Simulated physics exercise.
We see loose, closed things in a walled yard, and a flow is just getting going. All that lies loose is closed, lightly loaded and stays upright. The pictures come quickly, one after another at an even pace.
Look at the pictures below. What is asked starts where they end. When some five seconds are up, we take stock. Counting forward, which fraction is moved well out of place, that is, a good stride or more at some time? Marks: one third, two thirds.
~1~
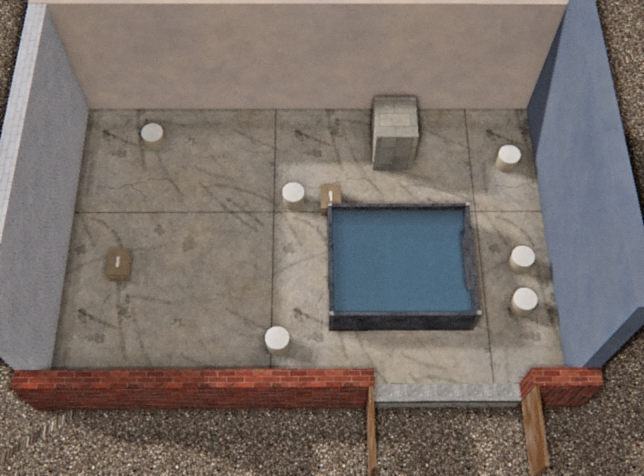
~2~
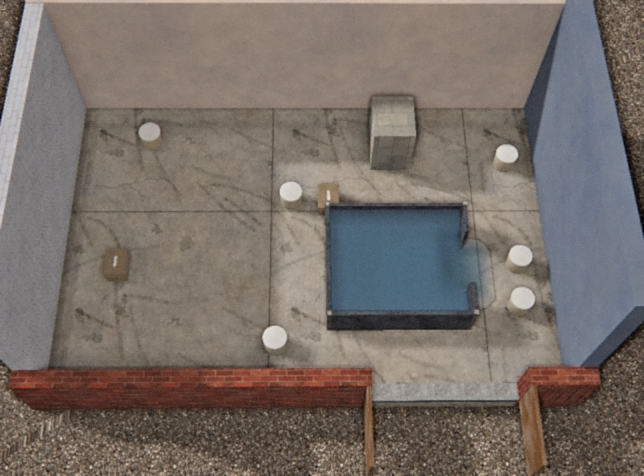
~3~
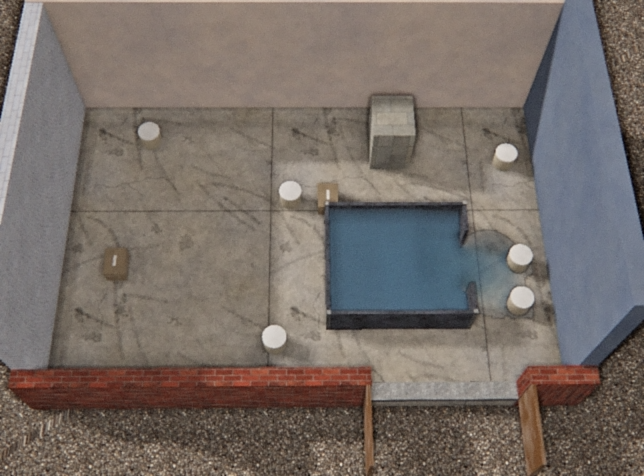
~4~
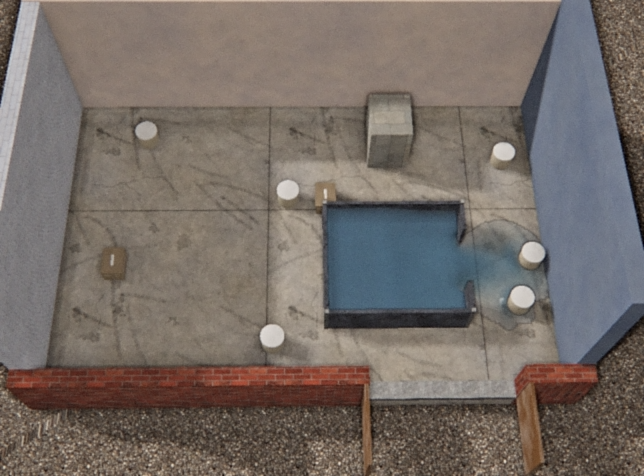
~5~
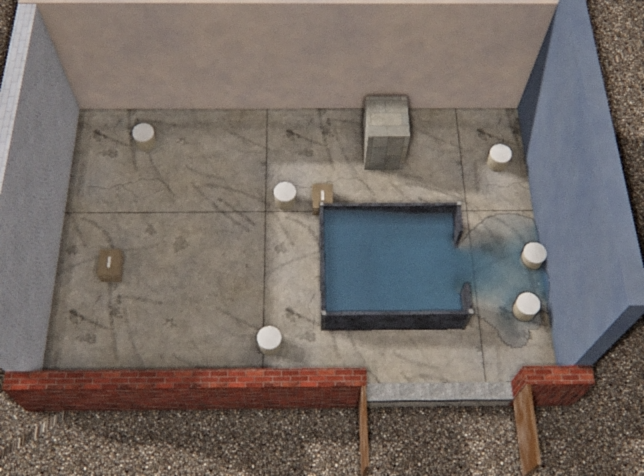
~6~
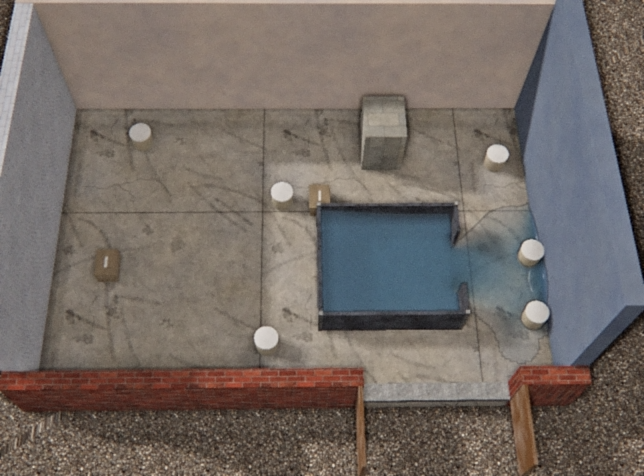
Middle band.
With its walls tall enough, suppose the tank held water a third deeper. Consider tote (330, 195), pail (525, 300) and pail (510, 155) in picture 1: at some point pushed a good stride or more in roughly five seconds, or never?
In that order: Never so far, that far or more, shifted that much.
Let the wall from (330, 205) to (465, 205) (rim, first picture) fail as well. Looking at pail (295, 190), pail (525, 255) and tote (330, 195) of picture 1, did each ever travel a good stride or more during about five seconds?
Listed in turn, never travels that far, ends up that far off, ends up that far off.
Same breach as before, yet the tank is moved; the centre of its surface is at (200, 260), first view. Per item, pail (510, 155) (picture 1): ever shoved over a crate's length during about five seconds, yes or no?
Went the full distance.
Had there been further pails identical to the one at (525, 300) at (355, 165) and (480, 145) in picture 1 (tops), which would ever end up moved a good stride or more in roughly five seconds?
Stays put, displaced.
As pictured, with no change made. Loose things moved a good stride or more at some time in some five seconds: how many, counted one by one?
So, 4 of them.
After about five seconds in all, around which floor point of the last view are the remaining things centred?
Their centre sits close to (244, 221) on the floor of the last picture.
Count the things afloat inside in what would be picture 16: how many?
I count 0.
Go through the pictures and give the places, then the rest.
The first picture shows a pail at (526, 298), on the bottom; a pail at (524, 256) rests on the ground; 0 of 8 have shifted.
The second picture shows a pail at (523, 298) rests on the ground; a pail at (521, 255) rests on the ground; 0 of 8 have shifted.
The third picture shows a pail at (523, 297), on the bottom; a pail at (521, 254), on the bottom; 0 of 8 have shifted.
The fourth picture shows a pail at (523, 297) rests on the ground, close to its start; a pail at (534, 252), on the bottom, close to its start; 1 of 8 have shifted.
The fifth picture shows a pail at (529, 303), on the bottom, close to its start; a pail at (535, 252), on the bottom, close to its start; 2 of 8 have shifted.
The sixth picture shows a pail at (538, 312) rests on the ground, a stride from its start; a pail at (533, 250) floats, close to its start; 2 of 8 have shifted.
A moment on, 1 of 8 are well off their spots; 1 afloat.
Next, 3 of 8 are well off their spots; 0 afloat.
Later, 3 of 8 are well off their spots; 1 afloat.
In the end, 4 of 8 are well off their spots, and 4 have been at some point; 1 afloat.
